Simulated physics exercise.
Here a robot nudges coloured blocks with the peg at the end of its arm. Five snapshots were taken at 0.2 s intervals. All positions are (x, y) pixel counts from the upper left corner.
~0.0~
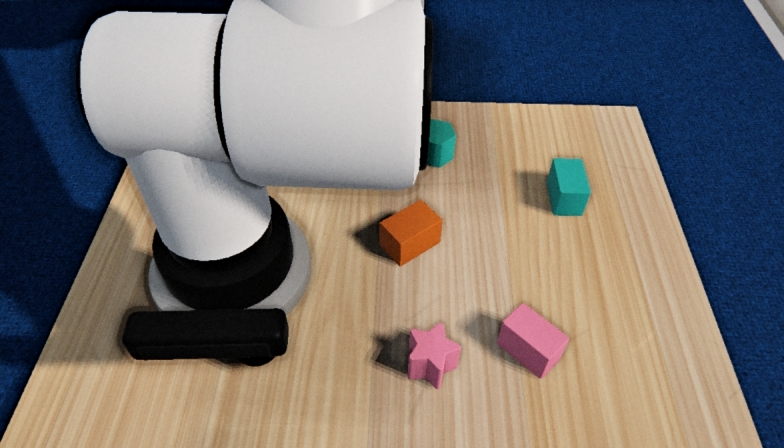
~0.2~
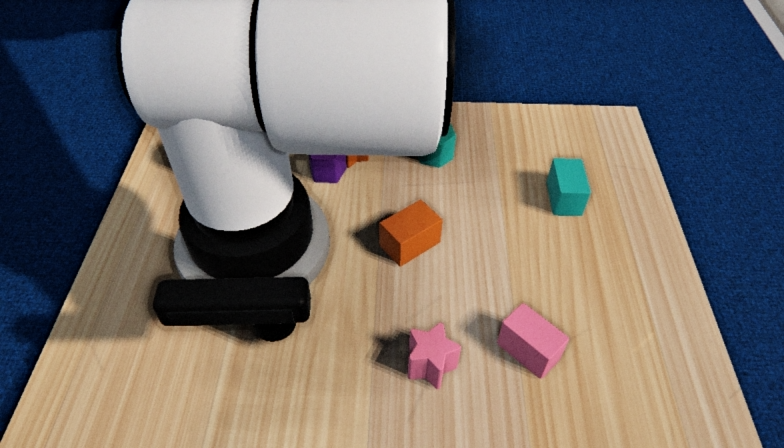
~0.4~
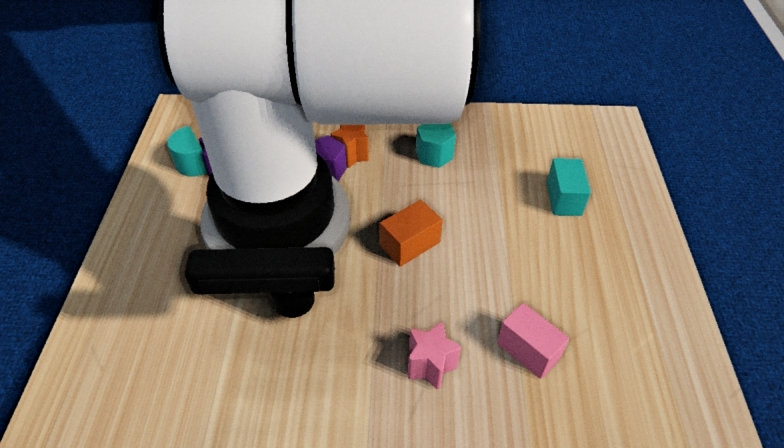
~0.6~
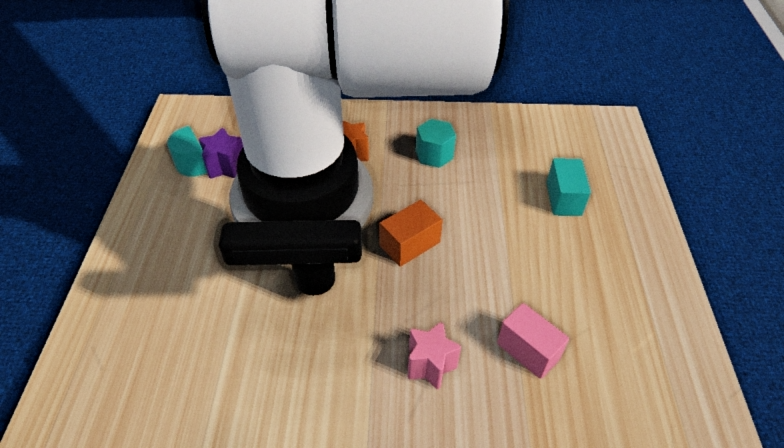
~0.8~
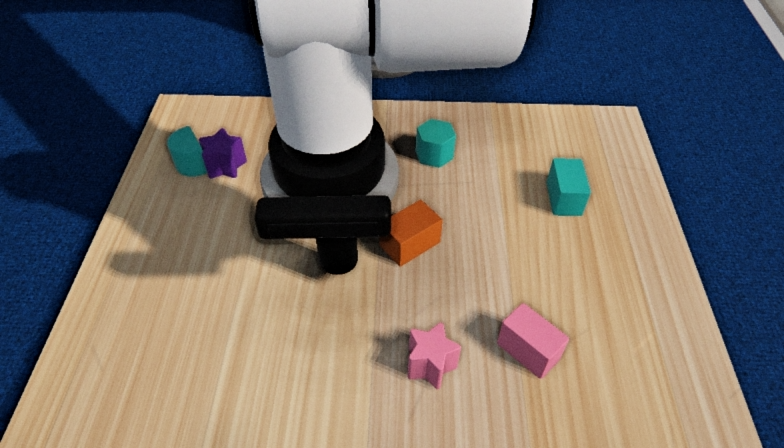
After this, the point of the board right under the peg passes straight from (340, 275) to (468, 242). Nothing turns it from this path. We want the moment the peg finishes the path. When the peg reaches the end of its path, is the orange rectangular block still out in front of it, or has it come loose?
Final position: To the side or behind.
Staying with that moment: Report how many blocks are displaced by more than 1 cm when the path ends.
Here I'd predict a lone block moving more than 1 cm.
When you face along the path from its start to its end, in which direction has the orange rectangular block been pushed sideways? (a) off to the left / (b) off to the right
That would be a.
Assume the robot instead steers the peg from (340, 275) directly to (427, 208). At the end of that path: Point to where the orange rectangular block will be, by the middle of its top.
When the path ends, it will be at (465, 206).
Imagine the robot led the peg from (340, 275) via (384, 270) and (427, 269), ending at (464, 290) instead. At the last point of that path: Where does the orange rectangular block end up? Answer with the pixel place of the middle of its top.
I predict (433, 211).
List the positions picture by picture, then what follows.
The first picture shows lower end of the peg (258, 347), tops of blocks, orange rectangular block (411, 221).
The second picture shows peg (275, 324), blocks as before.
The third picture shows peg (294, 301), blocks as before.
The fourth picture shows peg (315, 279), blocks as before.
The fifth picture shows peg (339, 260), orange rectangular block (411, 221).
On the path given first. One third of the way, peg (385, 248); orange rectangular block (419, 217).
Two thirds of the way, peg (428, 237); orange rectangular block (451, 200), turned 30° anticlockwise.
At the end, peg (471, 226); orange rectangular block (468, 186), turned 60° anticlockwise.
